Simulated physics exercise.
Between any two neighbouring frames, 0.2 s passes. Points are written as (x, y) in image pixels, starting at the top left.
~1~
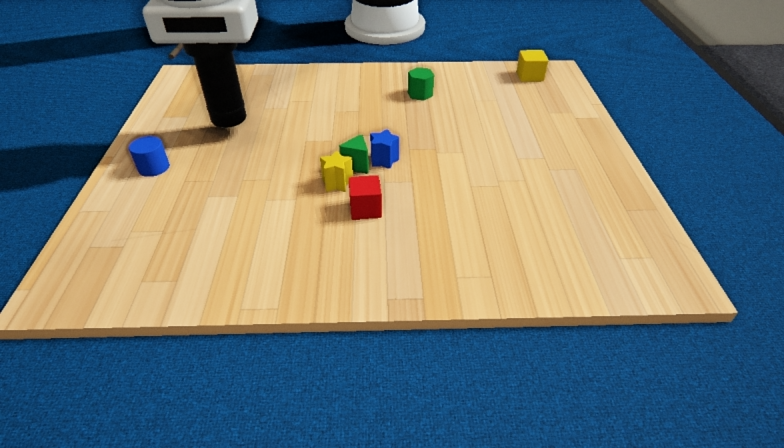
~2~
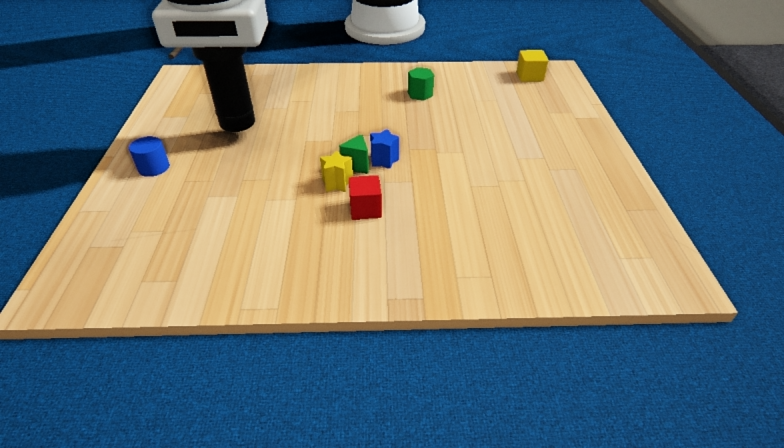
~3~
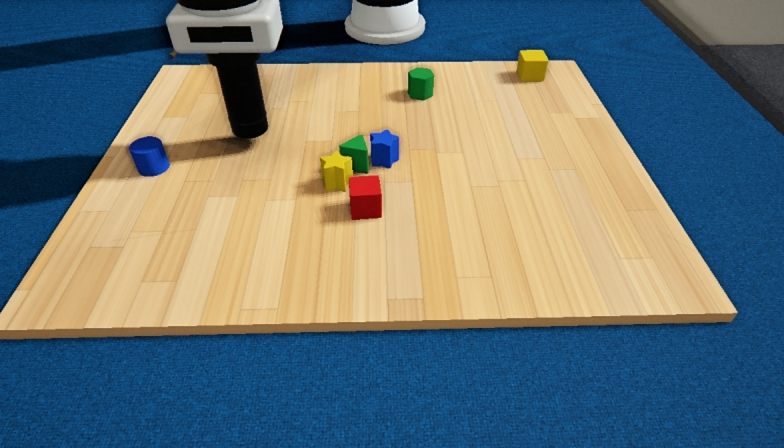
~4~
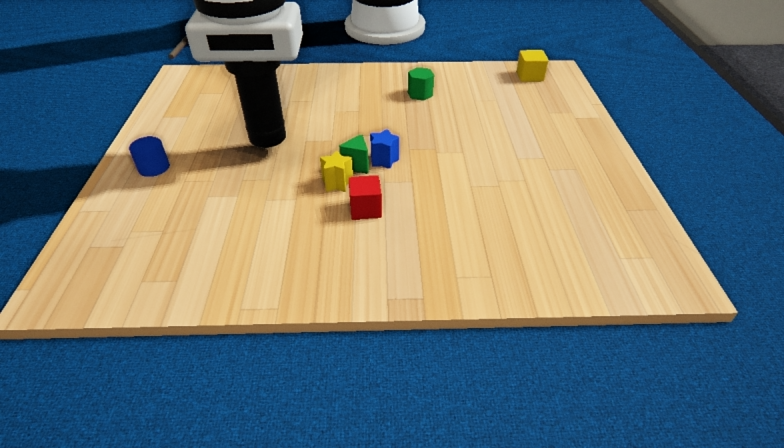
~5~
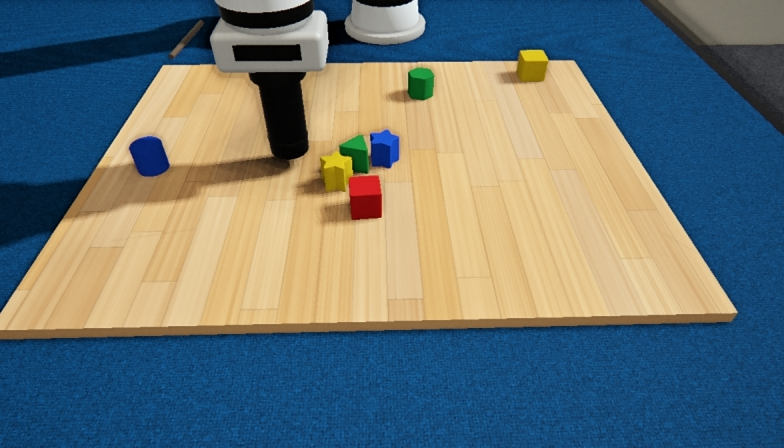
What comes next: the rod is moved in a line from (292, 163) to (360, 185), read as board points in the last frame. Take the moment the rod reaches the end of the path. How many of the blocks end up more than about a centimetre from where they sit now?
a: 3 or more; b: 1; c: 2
The correct letter is a.
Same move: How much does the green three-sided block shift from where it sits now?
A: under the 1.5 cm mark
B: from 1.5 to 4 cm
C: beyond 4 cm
The one that fits is B, from 1.5 to 4 cm.
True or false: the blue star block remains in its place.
It is false.
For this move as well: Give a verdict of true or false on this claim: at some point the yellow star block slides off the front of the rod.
False - the claim does not hold.
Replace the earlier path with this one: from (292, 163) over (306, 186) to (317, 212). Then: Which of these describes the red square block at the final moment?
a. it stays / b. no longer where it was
I'll go with a - it stays.
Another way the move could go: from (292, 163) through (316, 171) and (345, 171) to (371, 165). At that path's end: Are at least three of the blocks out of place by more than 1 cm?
Yes, I think so.
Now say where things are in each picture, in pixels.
The first picture shows lower end of the rod (229, 119), tops of blocks, yellow star block (335, 160), green three-sided block (356, 143), red square block (365, 185), blue star block (384, 137).
The second picture shows rod (238, 123), blocks as before.
The third picture shows rod (251, 130), blocks as before.
The fourth picture shows rod (268, 138), blocks as before.
The fifth picture shows rod (290, 150), yellow star block (335, 160), green three-sided block (356, 143), red square block (365, 185), blue star block (384, 137).
On the path given first. Halfway along, rod (324, 161); yellow star block (343, 165).
At the end, rod (359, 171); yellow star block (379, 176); green three-sided block (382, 146), turned 60° anticlockwise; red square block (380, 197), turned 45° clockwise; blue star block (395, 133), turned 30° anticlockwise.
